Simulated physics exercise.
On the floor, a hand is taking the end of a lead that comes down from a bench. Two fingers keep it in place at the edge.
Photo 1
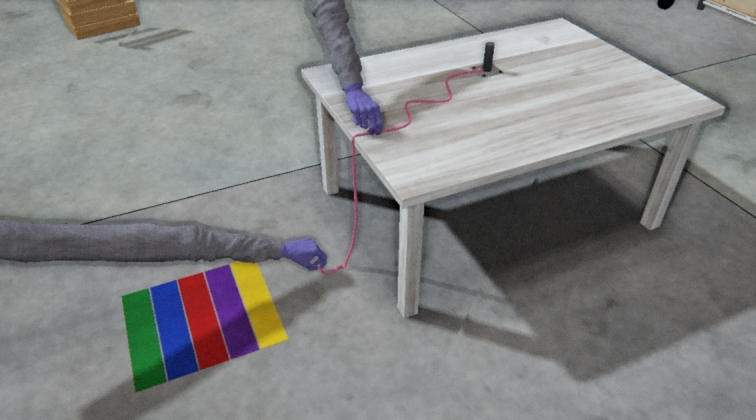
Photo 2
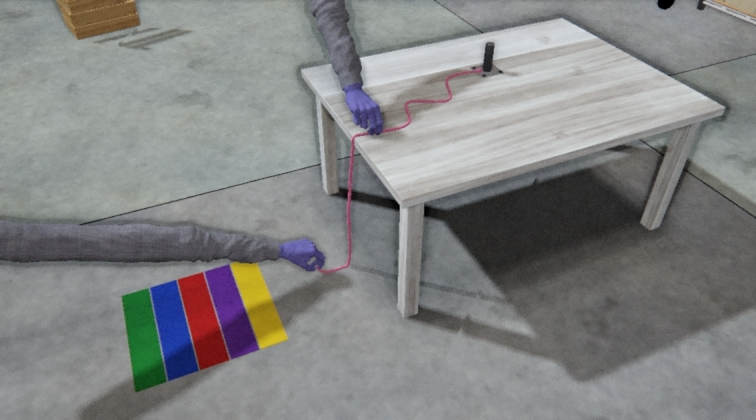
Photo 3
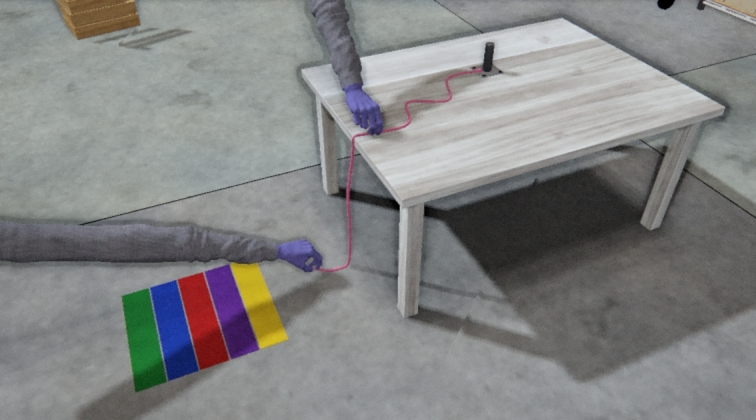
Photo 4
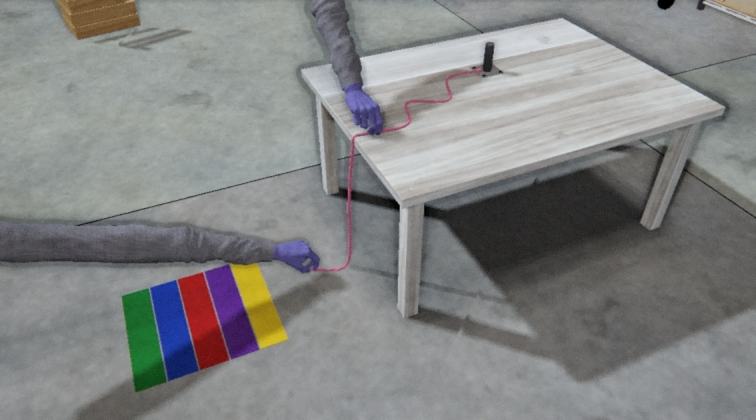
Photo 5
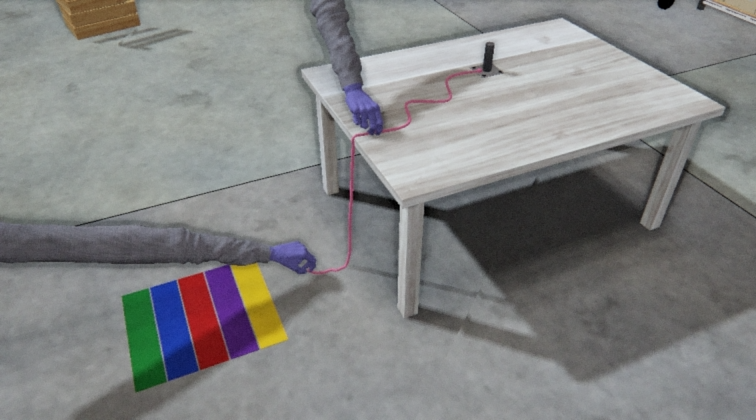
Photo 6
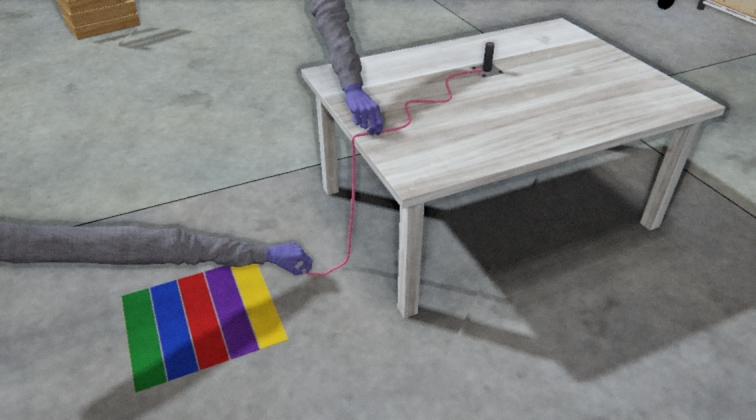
At first, a gloved hand near the floor holds the end of a thin red lead that hangs from a pale table, while another hand pins it at the table's edge. The lower hand then draws the end slightly left, toward the striped colour panel, while the upper hand stays still.
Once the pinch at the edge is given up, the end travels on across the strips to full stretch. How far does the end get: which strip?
As far as the blue strip.
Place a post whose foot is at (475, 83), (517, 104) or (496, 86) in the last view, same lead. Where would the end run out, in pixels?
Going through them in sequence: (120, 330), (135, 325) and finally (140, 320).
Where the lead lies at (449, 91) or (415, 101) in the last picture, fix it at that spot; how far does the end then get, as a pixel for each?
The spots come out as (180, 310) and (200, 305), in that order.
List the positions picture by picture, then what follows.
In the first picture, end (319, 267); yellow (268, 327); purple (240, 337); red (210, 347); blue (180, 357); green (148, 368).
In the second picture, end (317, 268); lead through (453, 76) (440, 102) (409, 121) (353, 143) (349, 204) (350, 252).
In the third picture, end (315, 268).
In the fourth picture, end (312, 269); lead through (453, 76) (440, 102) (409, 121) (353, 143) (349, 204) (350, 252).
In the fifth picture, end (308, 270).
In the sixth picture, end (304, 272); lead through (453, 76) (440, 102) (409, 121) (353, 143) (353, 203) (349, 253).
Early on, end near (225, 296); over purple.
Midway, end near (187, 308); over red.
At the end of the slack, end near (164, 315); over blue. It gets as far as the blue strip.
